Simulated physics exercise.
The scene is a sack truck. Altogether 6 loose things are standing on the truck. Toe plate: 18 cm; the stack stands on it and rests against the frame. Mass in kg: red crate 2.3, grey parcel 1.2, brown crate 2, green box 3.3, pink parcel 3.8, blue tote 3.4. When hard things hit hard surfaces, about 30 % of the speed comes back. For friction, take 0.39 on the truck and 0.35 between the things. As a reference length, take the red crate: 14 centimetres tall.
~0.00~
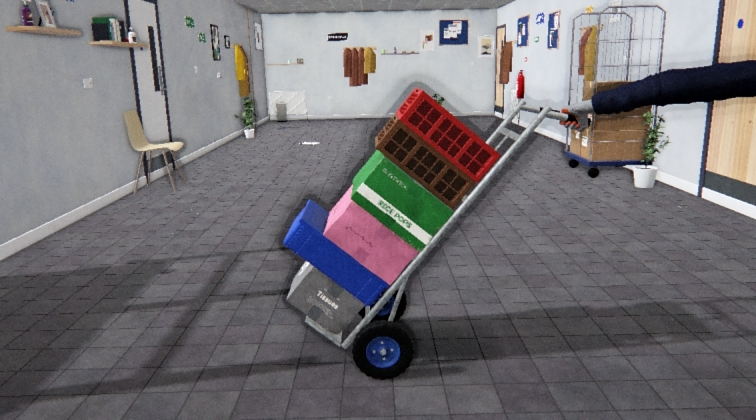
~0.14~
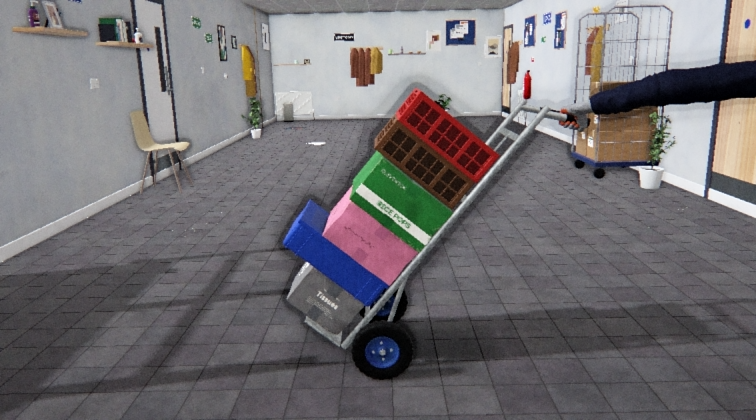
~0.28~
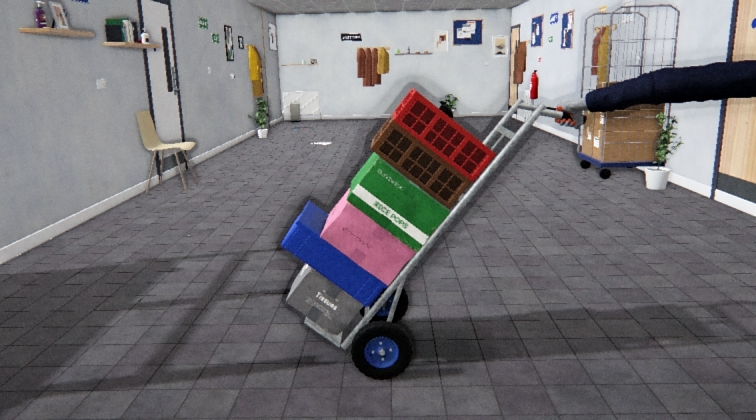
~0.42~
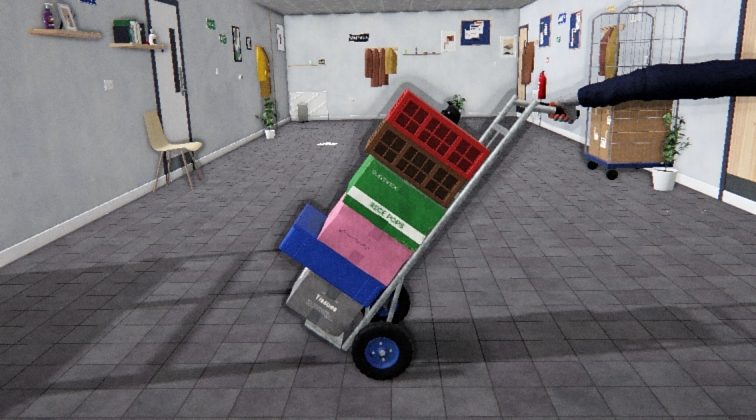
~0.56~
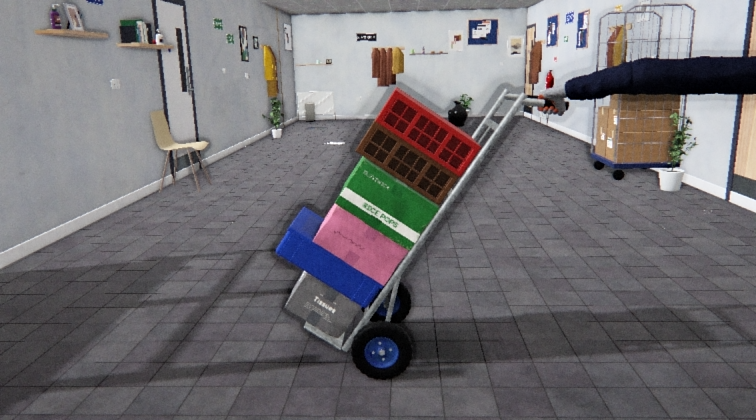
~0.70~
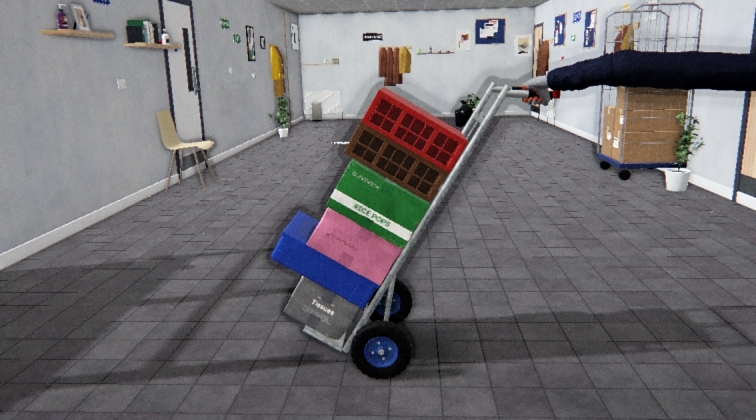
In a tiled room, a hand on the handle gradually raises a loaded sack truck more upright.
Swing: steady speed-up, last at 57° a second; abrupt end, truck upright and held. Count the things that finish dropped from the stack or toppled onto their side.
The count is three or more.
By 1.80 s, truck upright; red crate rocked 19° off its seat near (230, 151); grey parcel rocked 19° off its seat near (313, 321); brown crate rocked 19° off its seat.
By 2.10 s, truck upright; red crate, brown crate and green box now dropped from the stack; grey parcel rocked 46° off its seat near (297, 315); pink parcel rocked 46° off its seat.
By 2.50 s, truck upright; pink parcel now dropped from the stack; grey parcel rocked 46° off its seat near (297, 315); blue tote rocked 46° off its seat.
When it is over (3.8 s), dropped from the stack, red crate, brown crate, green box and pink parcel; lying over on the truck, grey parcel and blue tote. End places, in pixels of the last picture, grey parcel near (297, 315).
